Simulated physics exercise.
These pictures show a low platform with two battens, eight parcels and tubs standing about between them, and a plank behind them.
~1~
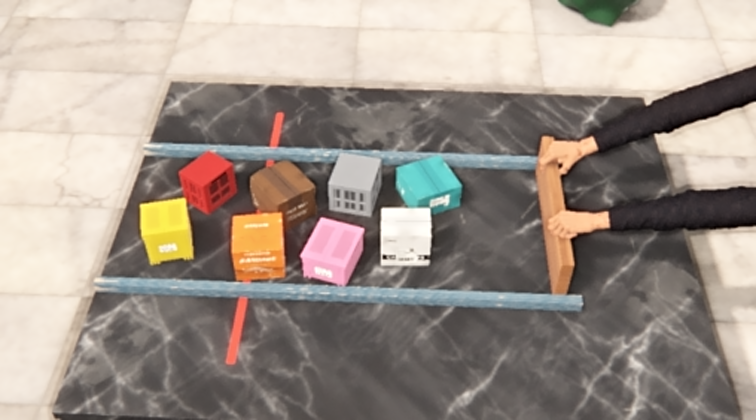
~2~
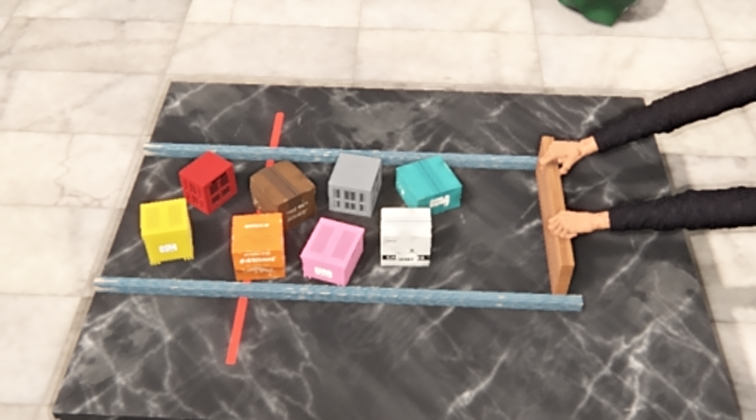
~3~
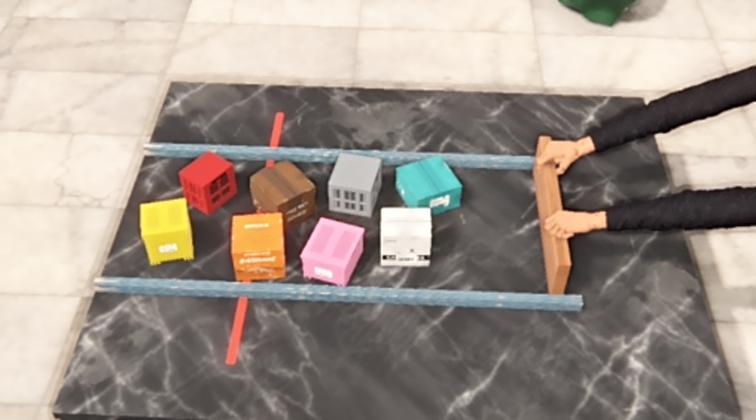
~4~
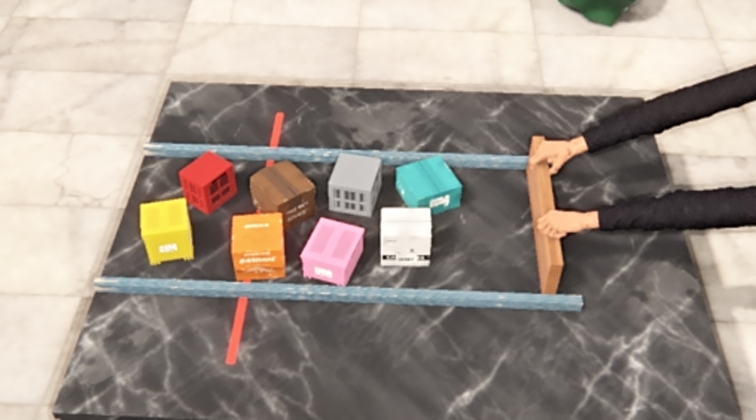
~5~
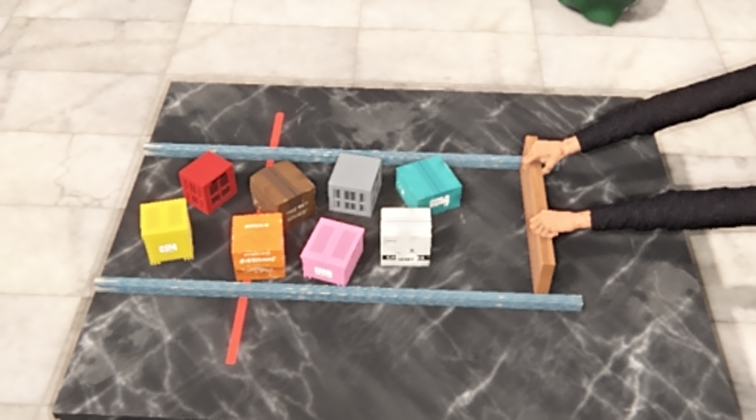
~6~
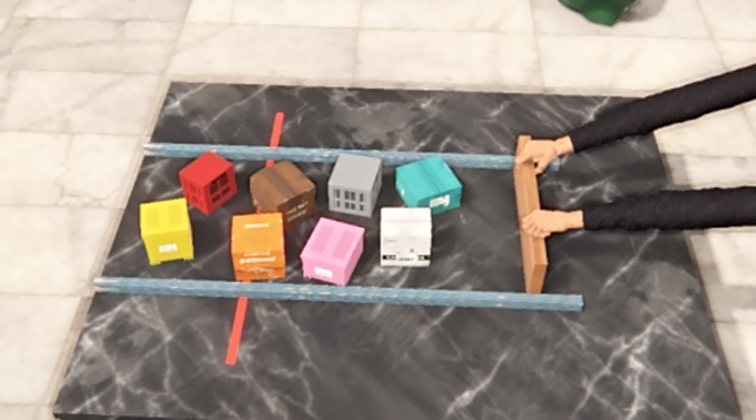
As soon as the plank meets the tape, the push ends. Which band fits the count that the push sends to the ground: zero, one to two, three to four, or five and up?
The tally of those that come down is below three but not nil.
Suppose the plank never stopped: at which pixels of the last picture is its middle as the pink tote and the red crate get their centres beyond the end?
Near (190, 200) in the first case, near (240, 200) in the other.
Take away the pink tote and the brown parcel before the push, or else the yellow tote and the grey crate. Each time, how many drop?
That gives 0 in the first case, then 0 in the second.
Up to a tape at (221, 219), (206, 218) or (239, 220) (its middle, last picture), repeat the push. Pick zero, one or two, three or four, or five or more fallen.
3 or 4; either three or four; one or two.
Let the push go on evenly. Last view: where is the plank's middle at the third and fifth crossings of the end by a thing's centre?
I'd put it close to (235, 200) and later close to (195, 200).
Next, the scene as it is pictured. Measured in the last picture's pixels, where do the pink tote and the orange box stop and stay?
Approximately (179, 253) for one, approximately (130, 250) for the other.
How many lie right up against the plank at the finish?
I count 2 of them.
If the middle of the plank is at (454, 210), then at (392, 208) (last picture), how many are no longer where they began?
Tally: 1; 5.
Soon after, none off yet; yellow tote at rest near (168, 232); red crate at rest near (209, 183); orange box at rest near (259, 247).
In the end, the number that fall off is one or two; gone, yellow tote.
